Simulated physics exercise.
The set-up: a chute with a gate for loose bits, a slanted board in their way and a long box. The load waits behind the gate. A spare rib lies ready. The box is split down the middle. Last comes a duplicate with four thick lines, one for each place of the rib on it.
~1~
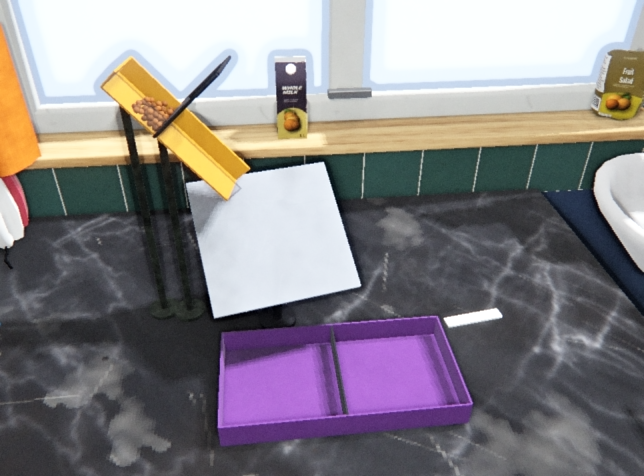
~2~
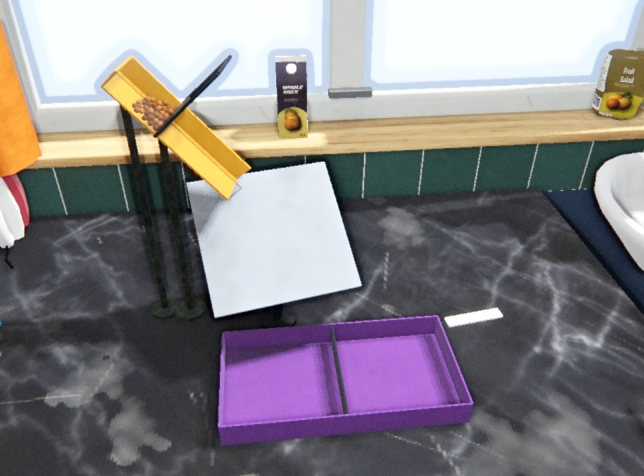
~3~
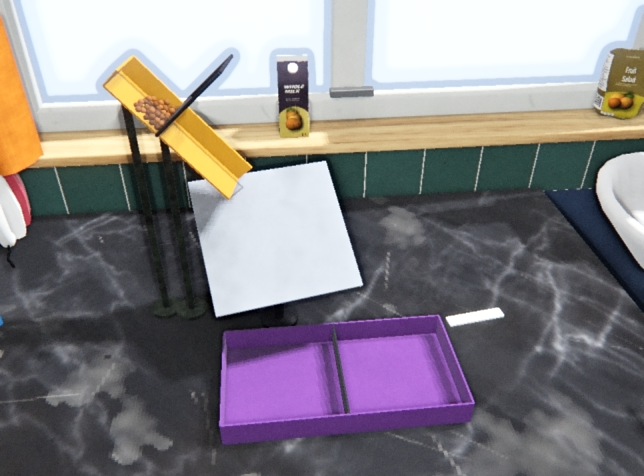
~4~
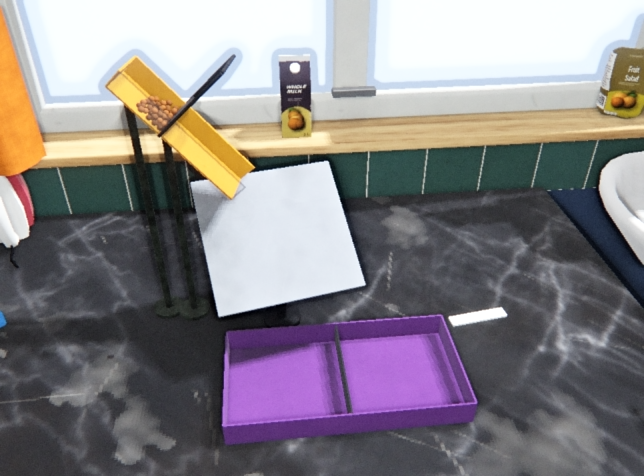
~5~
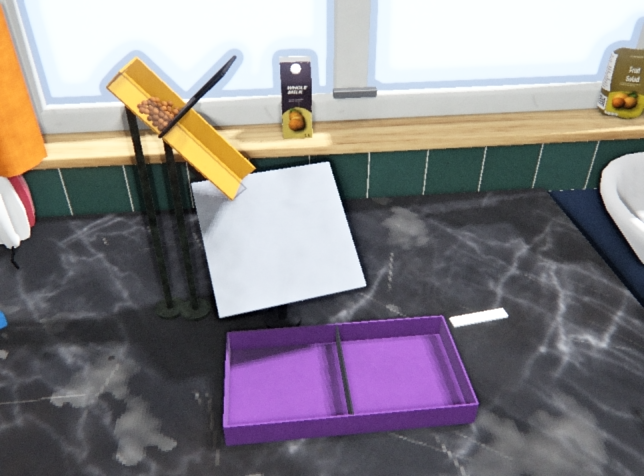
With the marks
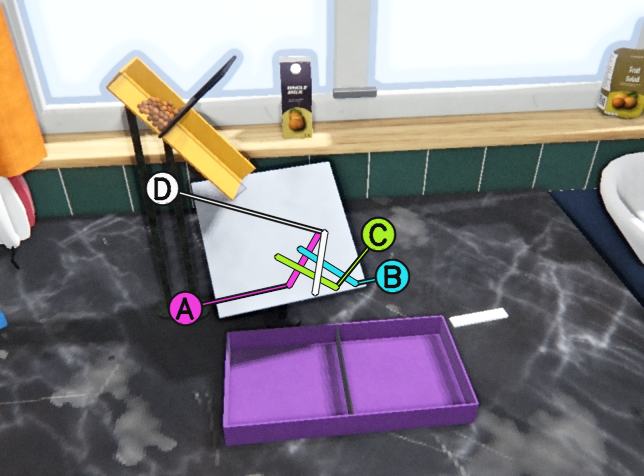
Purple divided box sitting on a dark marbled counter below a tilted white board and a yellow chute holding brown bits, barely shifting.
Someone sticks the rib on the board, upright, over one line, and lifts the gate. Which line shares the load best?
B beats the others.
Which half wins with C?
The right half.
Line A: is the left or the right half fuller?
The left half.
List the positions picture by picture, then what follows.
Load behind the gate near (156, 110), cereal balls; lip of the chute near (232, 190), sloping fairly steeply, in the first picture.
Middle of the board near (274, 234), tilted fairly steeply; middle of its low edge near (291, 301); of its high edge near (258, 172), in the second picture.
Front corners of the box near (220, 426) and (474, 403); front end of its middle wall near (350, 414); gate still shut near (183, 107), in the third picture.
Middle of the load near (161, 109); lip near (236, 189), in the fourth picture.
Middle of the load near (162, 110); lip near (237, 190), in the fifth picture.
On the marked copy, line A from (319, 232) to (289, 285); line B from (300, 249) to (355, 283); line C from (277, 256) to (336, 287); line D from (324, 232) to (315, 292).
With A, of what is caught, all but a few in the left half, only a few in the right.
With B, of what is caught, close to half in the left half, close to half in the right.
With C, of what is caught, only a few in the left half, all but a few in the right.
With D, of what is caught, the whole lot in the left half, none at all in the right.
